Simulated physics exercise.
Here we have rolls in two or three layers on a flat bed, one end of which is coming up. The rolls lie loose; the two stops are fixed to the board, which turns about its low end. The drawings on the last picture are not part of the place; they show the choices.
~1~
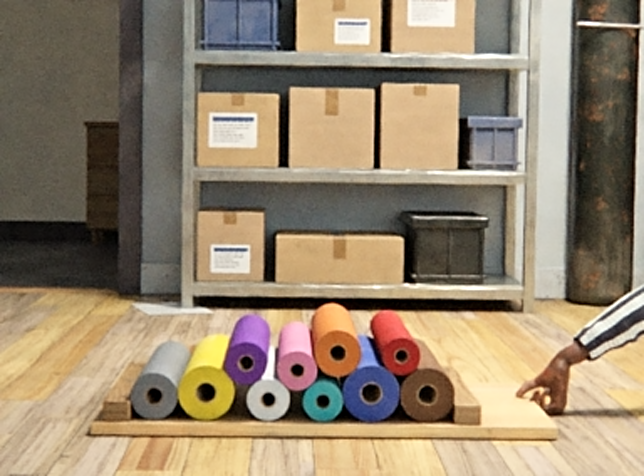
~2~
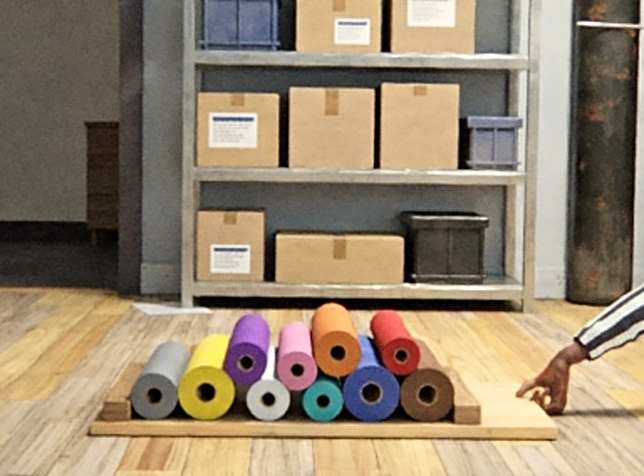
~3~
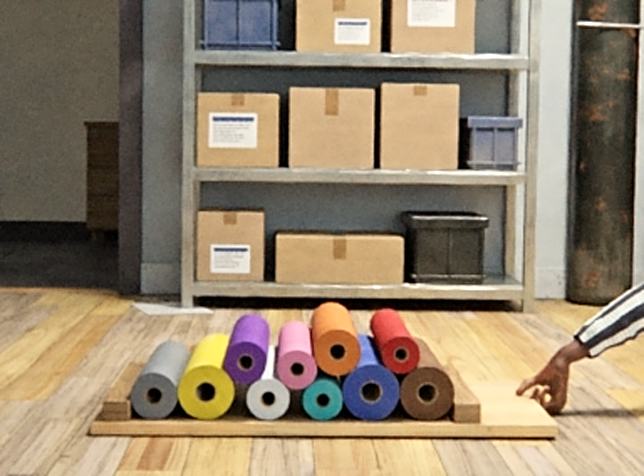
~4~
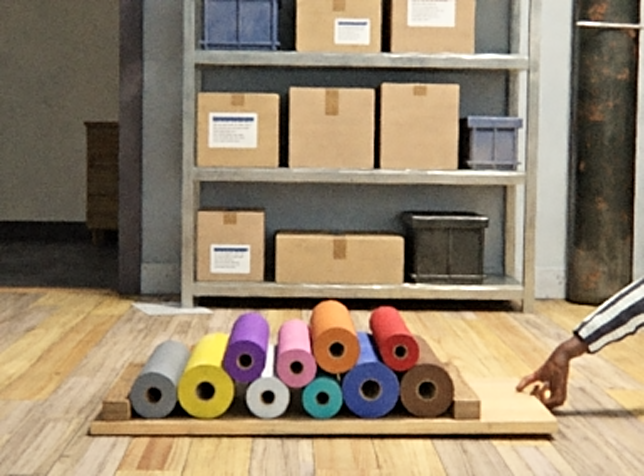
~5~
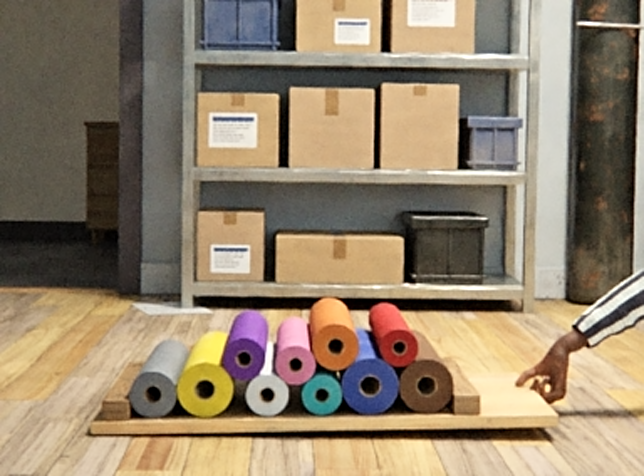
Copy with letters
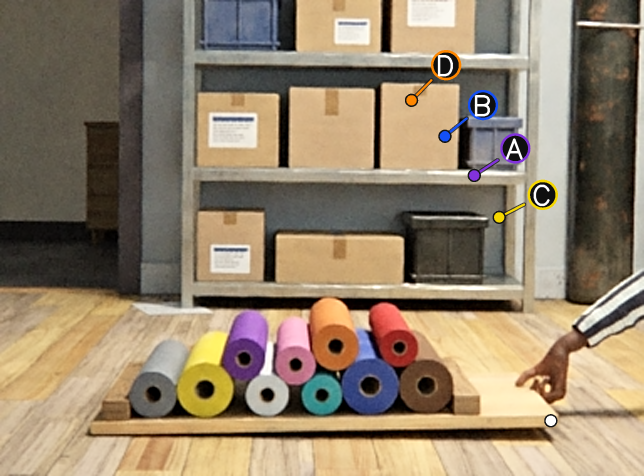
In a storage room with boxes on metal shelves, a hand at the right end of a wooden board raises that end very slightly, while the colourful rolls stacked in two layers on it stay in place.
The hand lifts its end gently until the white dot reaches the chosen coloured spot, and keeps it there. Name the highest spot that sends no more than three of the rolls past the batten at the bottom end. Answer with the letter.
The highest mark that will do is A.
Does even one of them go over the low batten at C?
Yes.
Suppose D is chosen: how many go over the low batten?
With D, four.
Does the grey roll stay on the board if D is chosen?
Yes.
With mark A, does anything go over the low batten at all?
Yes.
On the copy, A at (475, 175); B at (445, 136); C at (499, 217); D at (412, 101); the white dot at (551, 421).
On A. First, board at 19°.
Then, board at 34°.
Finally, board at 34°, three over the low batten (pink, purple, orange).
By contrast, B four over the low batten (pink, purple, red, orange); C three over the low batten (pink, purple, orange); D four over the low batten (pink, purple, red, orange).
